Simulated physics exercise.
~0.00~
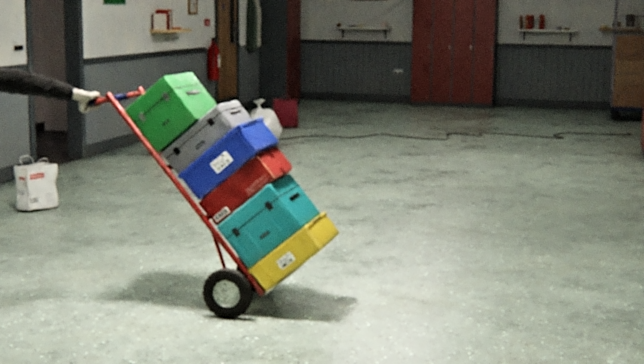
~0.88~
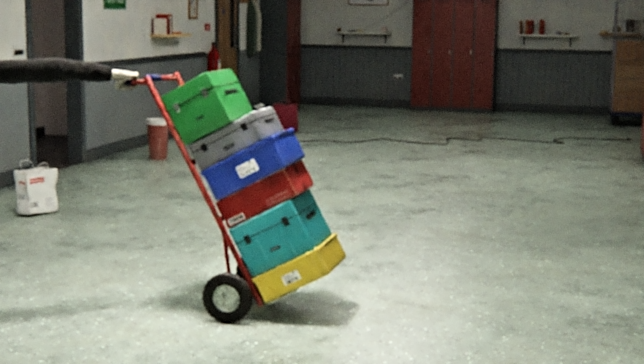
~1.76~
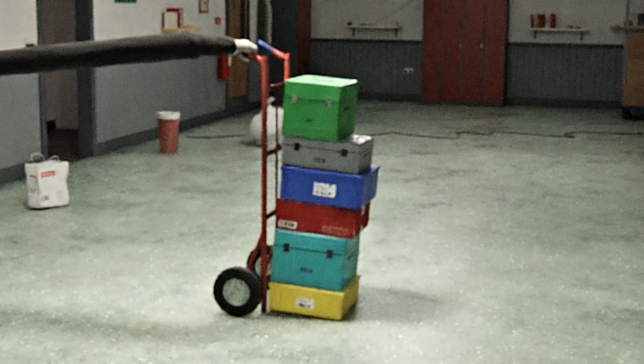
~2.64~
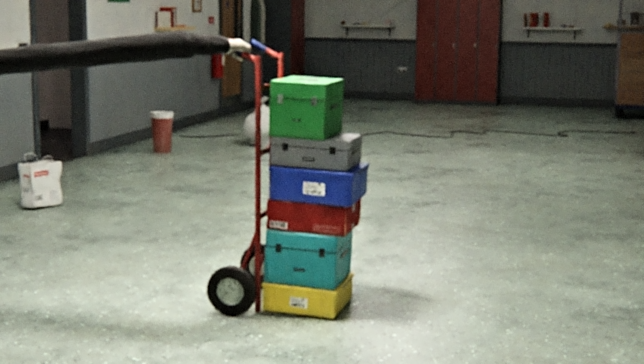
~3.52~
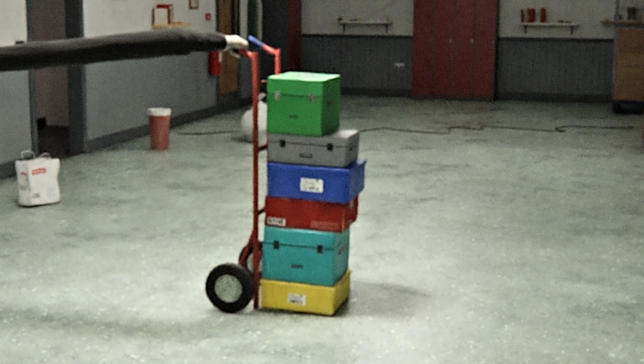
In a dim room with a pale, scuffed floor and red doors at the back, a red hand truck is seen from the side. It leans back to the left on black wheels, carrying six stacked containers, with green on top, then grey, blue, red and turquoise, and yellow at the bottom. A dark-sleeved arm reaching in from the left grips the handle and swings the truck upright. The load turns with it until the yellow tote sits level at the floor. The truck then stays upright, the hand still at the handle, with the slightly uneven stack standing complete.
